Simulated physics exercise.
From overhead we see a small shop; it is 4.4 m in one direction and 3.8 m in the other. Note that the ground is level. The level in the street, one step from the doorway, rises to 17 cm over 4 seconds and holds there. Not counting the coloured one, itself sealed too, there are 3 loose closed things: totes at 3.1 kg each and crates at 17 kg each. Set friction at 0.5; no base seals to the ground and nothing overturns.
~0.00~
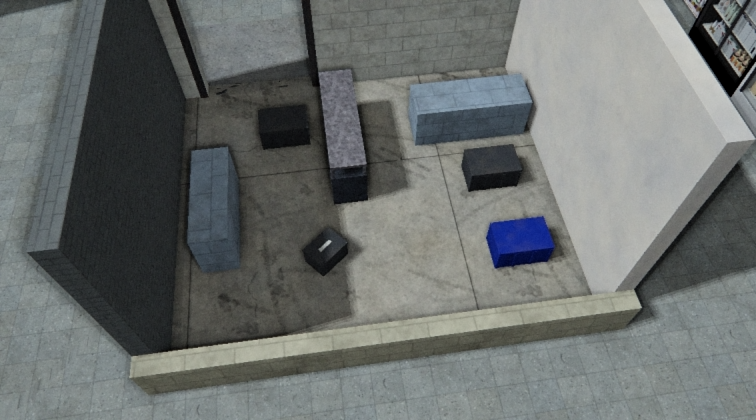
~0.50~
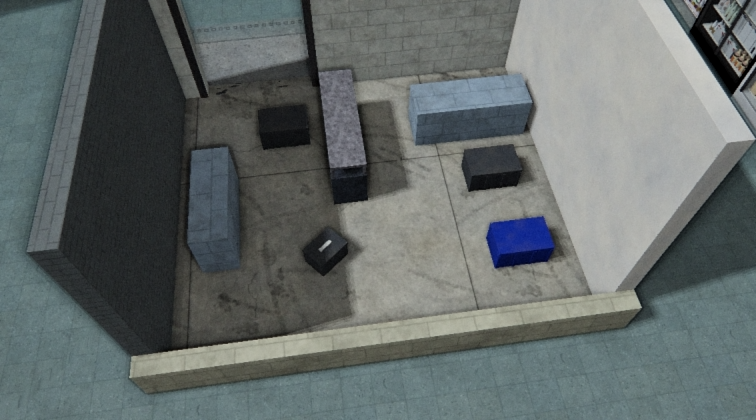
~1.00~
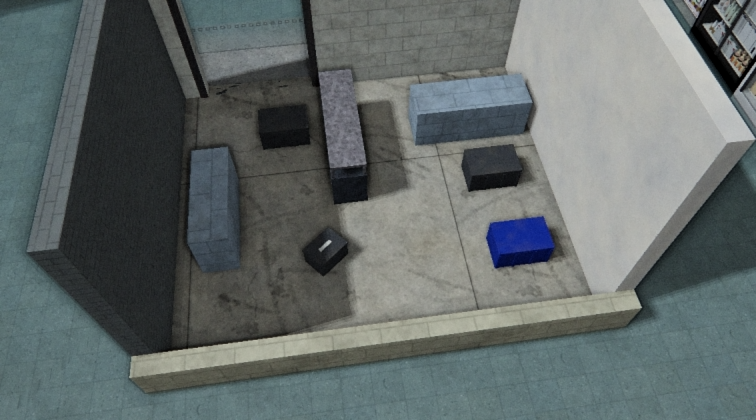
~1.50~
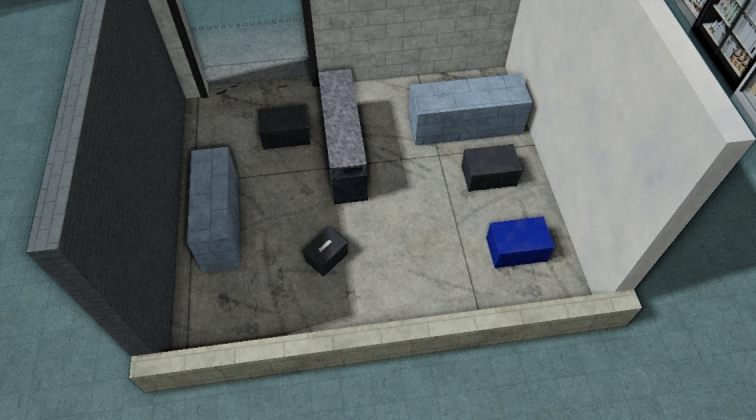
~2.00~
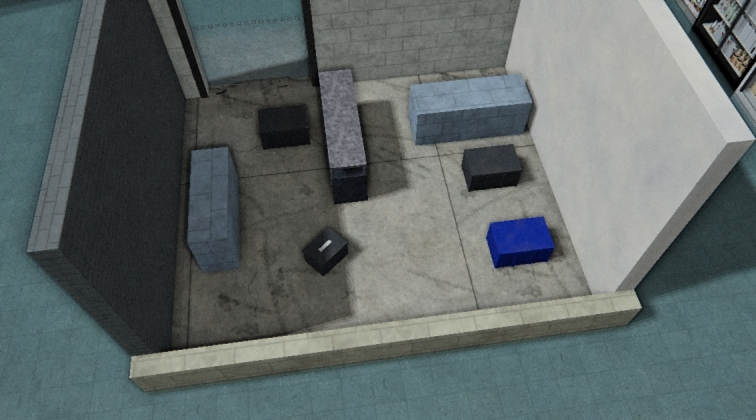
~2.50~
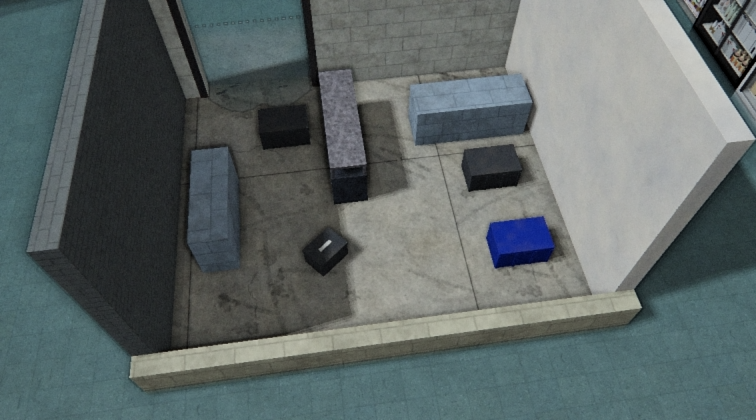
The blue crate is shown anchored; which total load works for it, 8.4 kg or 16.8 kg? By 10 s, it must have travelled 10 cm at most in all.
Only 16.8 kg.
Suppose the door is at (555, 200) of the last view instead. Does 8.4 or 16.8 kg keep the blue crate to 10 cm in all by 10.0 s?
Note: Neither mass keeps it.
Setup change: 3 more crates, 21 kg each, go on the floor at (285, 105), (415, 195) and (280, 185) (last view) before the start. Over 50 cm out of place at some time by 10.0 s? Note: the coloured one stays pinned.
Listed in order, they go over the bar, beneath the bar, over the bar.
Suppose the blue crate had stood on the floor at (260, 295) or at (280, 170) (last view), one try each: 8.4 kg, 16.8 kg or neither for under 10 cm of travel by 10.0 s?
Taking them in turn, neither mass keeps it, and neither mass keeps it.
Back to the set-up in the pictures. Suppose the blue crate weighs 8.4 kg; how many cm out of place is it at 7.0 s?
About 0 cm off its spot.
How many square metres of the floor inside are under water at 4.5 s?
3.5 m2.
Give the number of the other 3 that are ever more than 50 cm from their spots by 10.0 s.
That comes to 2.
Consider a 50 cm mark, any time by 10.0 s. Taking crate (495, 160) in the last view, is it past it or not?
Result: Threshold not reached.
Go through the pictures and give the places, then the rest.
The first frame shows the blue crate at (522, 235), on the bottom; 0.0 m2 under water; 0 of 4 have shifted.
The second frame shows the blue crate at (522, 235), on the bottom; 0.0 m2 under water; 0 of 4 have shifted.
The third frame shows the blue crate at (522, 235), on the bottom; water covers 0.0 m2; 0 of 4 have shifted.
The fourth frame shows the blue crate at (522, 235) rests on the ground; water covers 0.0 m2; 0 of 4 have shifted.
The fifth frame shows the blue crate at (522, 235) rests on the ground; 0.0 m2 under water; 0 of 4 have shifted.
The sixth frame shows the blue crate at (522, 235) rests on the ground; 0.4 m2 under water; 0 of 4 have shifted.
After 3.5 s the blue crate would be 0 cm from its start with 8.4 kg and 0 cm from its start with 16.8 kg; 0 cm of water round it then.
After 4.5 s the blue crate would be 0 cm from its start with 8.4 kg and 0 cm from its start with 16.8 kg; 0 cm of water round it then.
After 7.0 s the blue crate would be 0 cm from its start with 8.4 kg and 0 cm from its start with 16.8 kg; 0 cm of water round it then.
After 10.0 s the blue crate would be 31 cm from its start with 8.4 kg and 0 cm from its start with 16.8 kg; 5 cm of water round it then.
